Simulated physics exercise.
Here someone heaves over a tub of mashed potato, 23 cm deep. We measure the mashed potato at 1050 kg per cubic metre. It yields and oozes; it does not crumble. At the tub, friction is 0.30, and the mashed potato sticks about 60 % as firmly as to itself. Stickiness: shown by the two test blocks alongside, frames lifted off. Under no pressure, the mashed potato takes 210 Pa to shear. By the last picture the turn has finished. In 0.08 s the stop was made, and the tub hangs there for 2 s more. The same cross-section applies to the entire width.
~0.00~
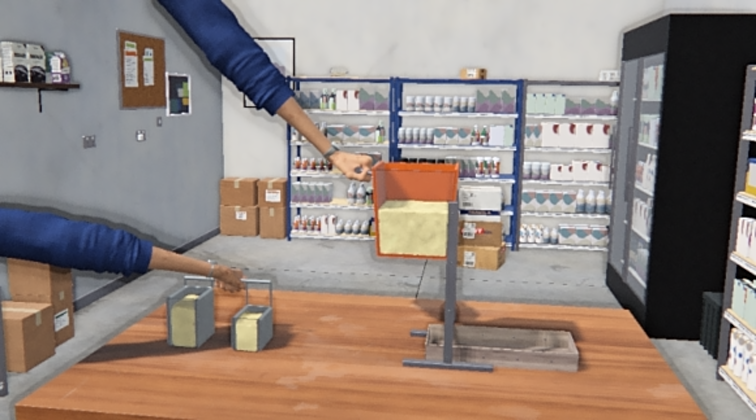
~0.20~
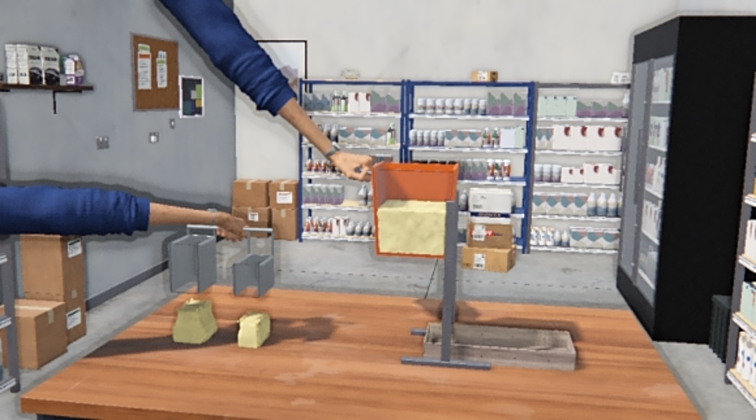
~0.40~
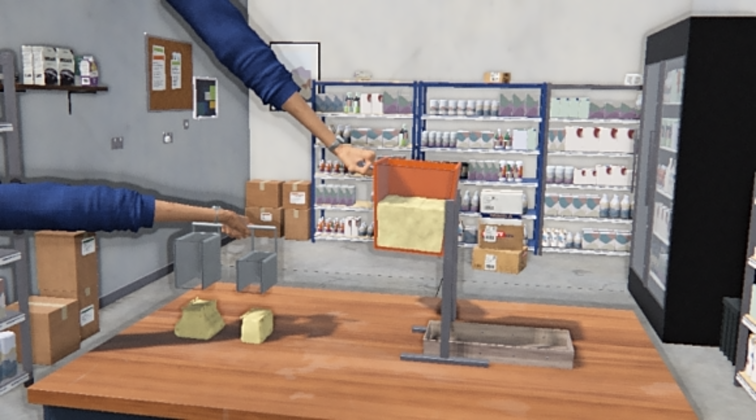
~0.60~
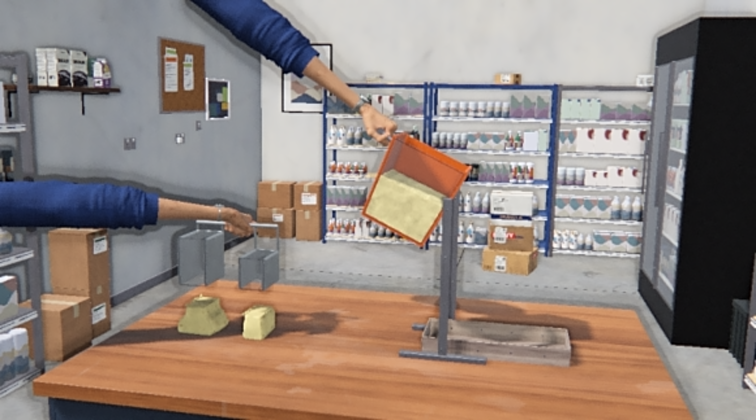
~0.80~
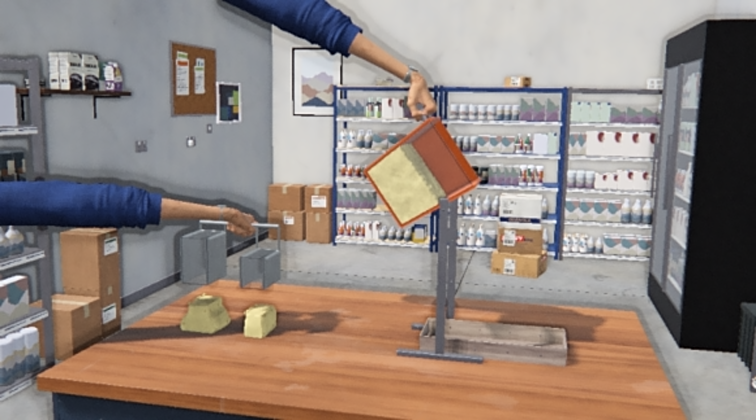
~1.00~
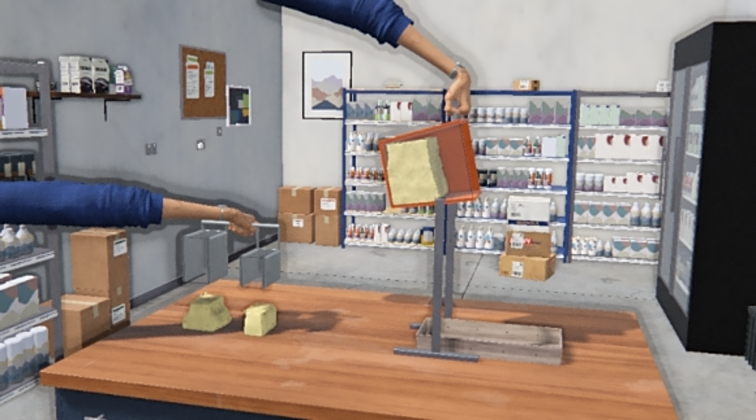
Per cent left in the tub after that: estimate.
Roughly 100 percent.
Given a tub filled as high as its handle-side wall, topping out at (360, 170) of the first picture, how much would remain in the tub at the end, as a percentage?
Around 80 percent would still be in the tub at the end.
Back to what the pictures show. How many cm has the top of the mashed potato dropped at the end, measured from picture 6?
5 cm or so.
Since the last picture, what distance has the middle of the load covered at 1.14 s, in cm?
It has moved around 3 centimetres.
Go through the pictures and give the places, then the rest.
Handle-side rim at (376, 169), tilt 0 degrees; highest point of the mashed potato at (387, 210); test blocks 12 cm, 7.7 cm high (left to right), in the first frame.
Handle-side rim at (375, 169), tilt 0 degrees; highest point of the mashed potato at (386, 209); test blocks 9.8 cm, 7.5 cm high (left to right), in the second frame.
Handle-side rim at (377, 164), tilt 3 degrees; highest point of the mashed potato at (382, 204); test blocks 8.8 cm, 7.4 cm high (left to right), in the third frame.
Handle-side rim at (396, 138), tilt 25 degrees; highest point of the mashed potato at (381, 177); test blocks 8.7 cm, 7.4 cm high (left to right), in the fourth frame.
Handle-side rim at (431, 121), tilt 55 degrees; highest point of the mashed potato at (398, 149); test blocks 8.7 cm, 7.4 cm high (left to right), in the fifth frame.
Handle-side rim at (461, 123), tilt 78 degrees; highest point of the mashed potato at (423, 140); test blocks 8.7 cm, 7.4 cm high (left to right), in the sixth frame.
By 1.14 s, the tub is at 78 degrees and holds 100 %.
By 1.31 s, the tub is at 78 degrees and holds 100 %.
By 1.48 s, the tub is at 78 degrees and holds 100 %.
By 1.65 s, the tub is at 78 degrees and holds 100 %.
By 3.00 s, at the end, the tub is at 78 degrees and holds 100 %.
